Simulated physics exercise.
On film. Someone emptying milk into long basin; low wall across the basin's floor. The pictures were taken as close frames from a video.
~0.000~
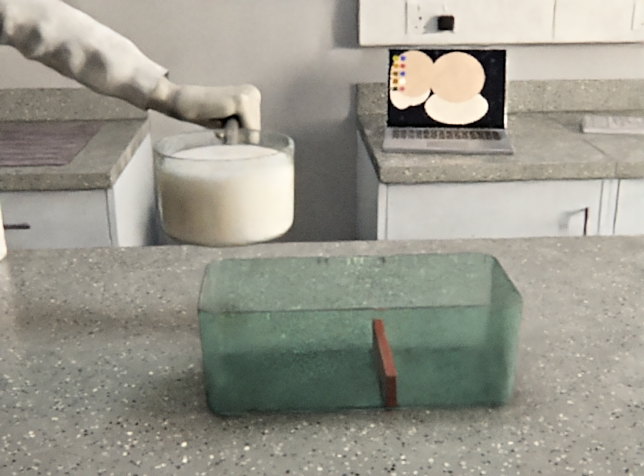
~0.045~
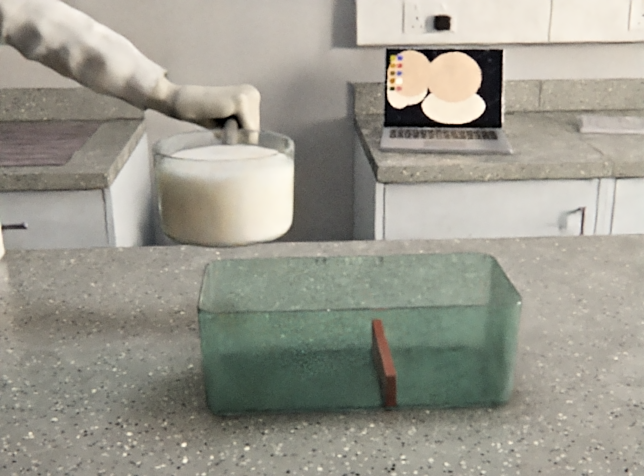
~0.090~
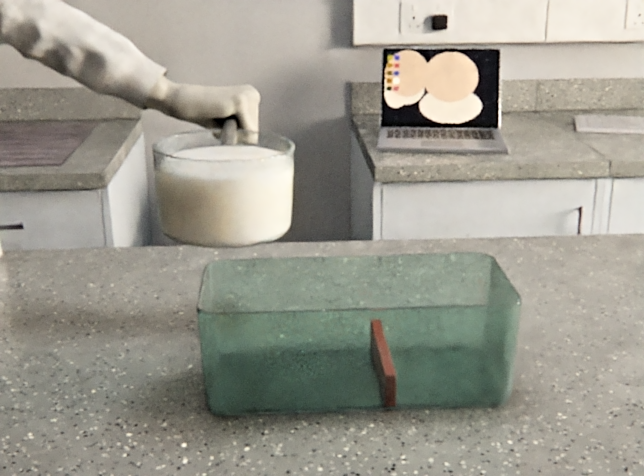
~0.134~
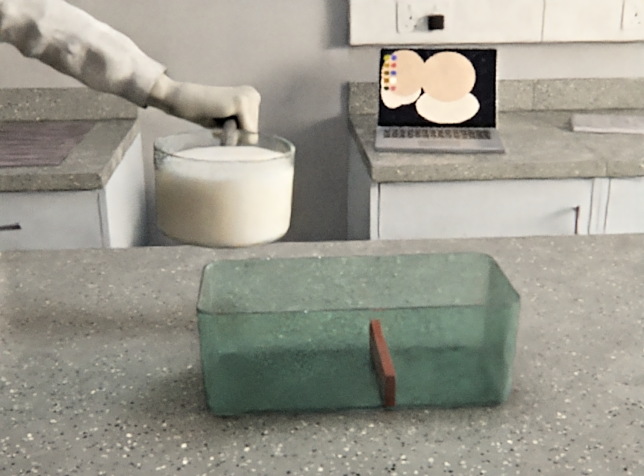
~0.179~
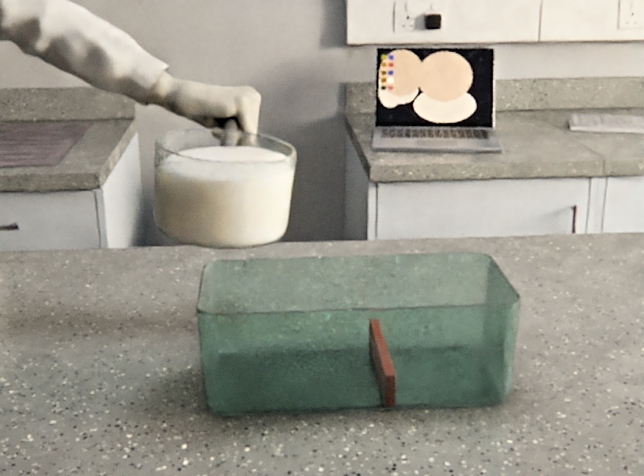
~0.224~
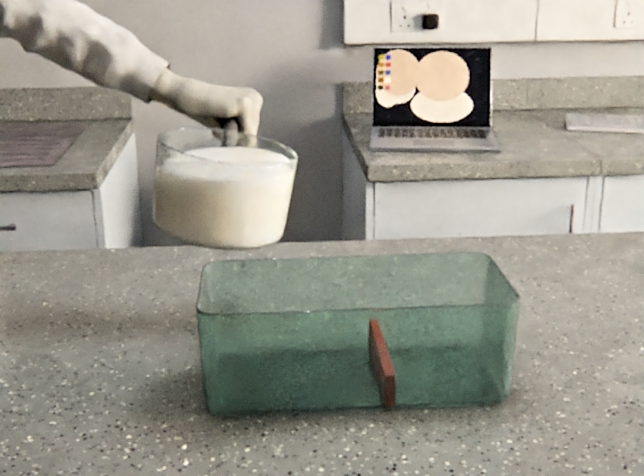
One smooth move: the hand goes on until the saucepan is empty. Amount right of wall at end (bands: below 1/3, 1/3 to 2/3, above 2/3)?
The share right of the wall is the low band, below one third.
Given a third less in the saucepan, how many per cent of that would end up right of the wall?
It should come out close to 5 per cent.
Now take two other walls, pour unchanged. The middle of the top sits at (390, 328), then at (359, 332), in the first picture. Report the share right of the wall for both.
In turn some 0 and 45 in a hundred.
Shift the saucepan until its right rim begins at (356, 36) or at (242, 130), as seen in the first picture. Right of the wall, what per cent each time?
Around 70 percent first, around 15 percent second.
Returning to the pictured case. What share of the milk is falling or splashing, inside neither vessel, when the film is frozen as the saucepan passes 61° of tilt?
Close to 20 in a hundred.
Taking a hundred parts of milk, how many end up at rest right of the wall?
20 % or thereabouts.
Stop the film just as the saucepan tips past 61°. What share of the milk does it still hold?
Remaining share, estimated: 75 %.
After 0.62 s the tilt is 61° and 73 per cent is still to pour, 7 is left of the wall and 0 right of it.
After 0.92 s the tilt is 92° and 21 per cent is still to pour, 52 is left of the wall and 15 right of it.
After 1.23 s the tilt is 96° and 4 per cent is still to pour, 76 is left of the wall and 17 right of it.
After 1.56 s the tilt is 96° and 1 per cent is still to pour, 77 is left of the wall and 22 right of it.
In the end 78 per cent lies left of the wall, 22 right of it and 0 outside.
